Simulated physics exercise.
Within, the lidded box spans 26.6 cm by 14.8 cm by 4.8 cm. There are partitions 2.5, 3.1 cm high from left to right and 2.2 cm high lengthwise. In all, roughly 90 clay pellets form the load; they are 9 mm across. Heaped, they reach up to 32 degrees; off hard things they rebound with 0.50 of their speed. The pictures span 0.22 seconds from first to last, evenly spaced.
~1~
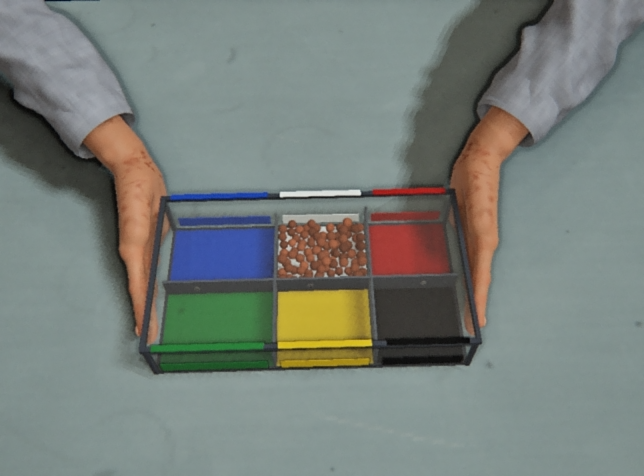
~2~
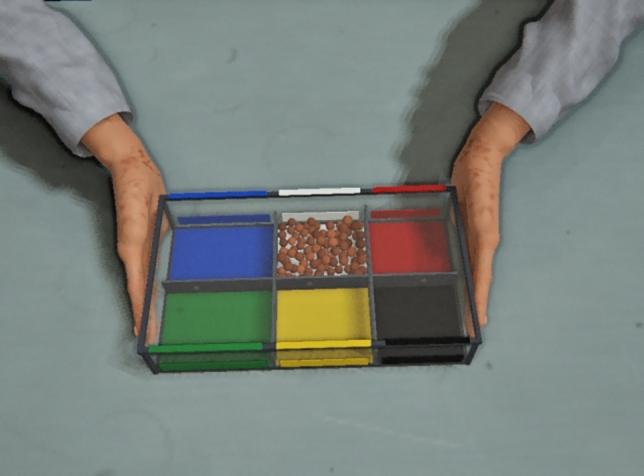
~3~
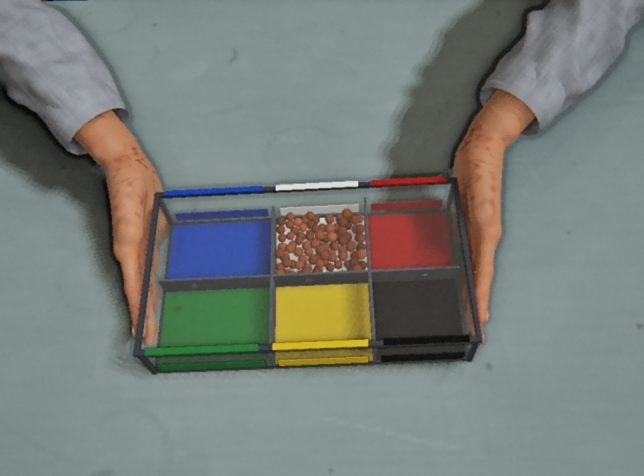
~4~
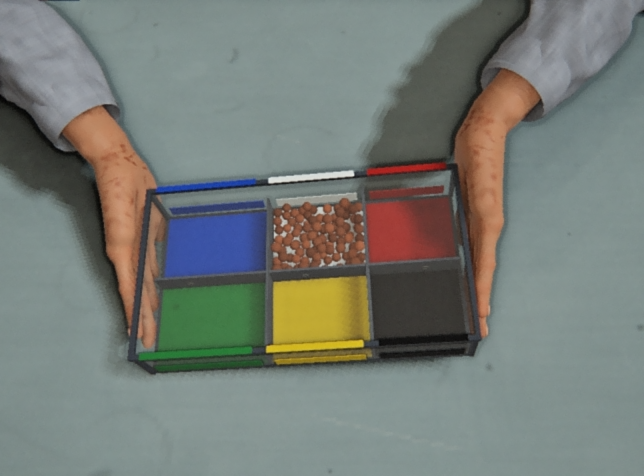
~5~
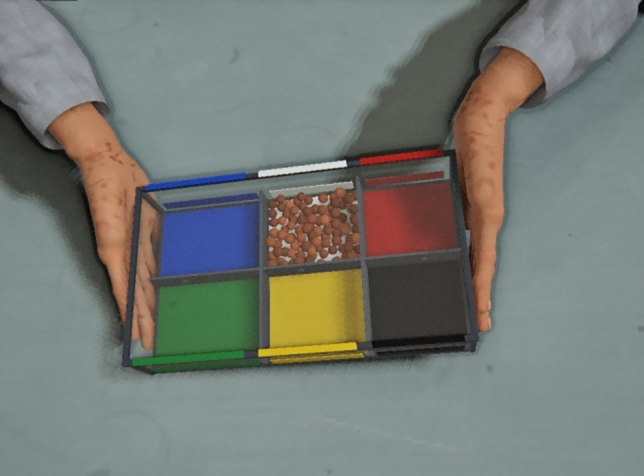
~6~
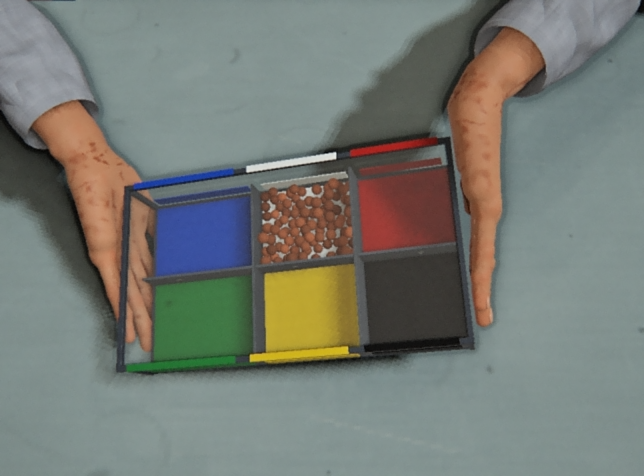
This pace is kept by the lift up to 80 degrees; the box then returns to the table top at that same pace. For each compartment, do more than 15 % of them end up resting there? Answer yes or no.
Red: No, blue: No, green: Yes, yellow: No, white: Yes, black: No.
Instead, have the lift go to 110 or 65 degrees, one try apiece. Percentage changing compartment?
Close to 100 in a hundred first, and 25 in a hundred second.
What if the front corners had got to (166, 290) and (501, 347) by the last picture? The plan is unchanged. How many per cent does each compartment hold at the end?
So it works out as red at 25 percent, blue at 0 percent, green at 0 percent, yellow at 0 percent, white at 60 percent and black at 10 percent.
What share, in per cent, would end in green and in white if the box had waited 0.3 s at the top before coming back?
Then, in per cent: Green 65; white 35.
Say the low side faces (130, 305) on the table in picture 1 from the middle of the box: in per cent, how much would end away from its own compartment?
Estimate: Some 55 per cent.
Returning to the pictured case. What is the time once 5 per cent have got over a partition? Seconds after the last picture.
Somewhere near 0.45 s.
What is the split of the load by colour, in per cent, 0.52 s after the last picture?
Red 0; blue 5; green 20; yellow 10; white 65; black 0.
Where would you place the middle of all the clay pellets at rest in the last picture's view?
Resting centre estimate: Around (206, 345).
Then, 0.52 s after the last picture, tilt 78 degrees; blue 5 %, green 20 %, yellow 10 %, white 65 %.
Then, 0.86 s after the last picture, tilt 33 degrees; green 60 %, yellow 10 %, white 30 %.
Then, 1.30 s after the last picture, tilt 0 degrees; green 60 %, yellow 10 %, white 30 %.
In the end, red 0 %, blue 0 %, green 60 %, yellow 10 %, white 30 %, black 0 %.
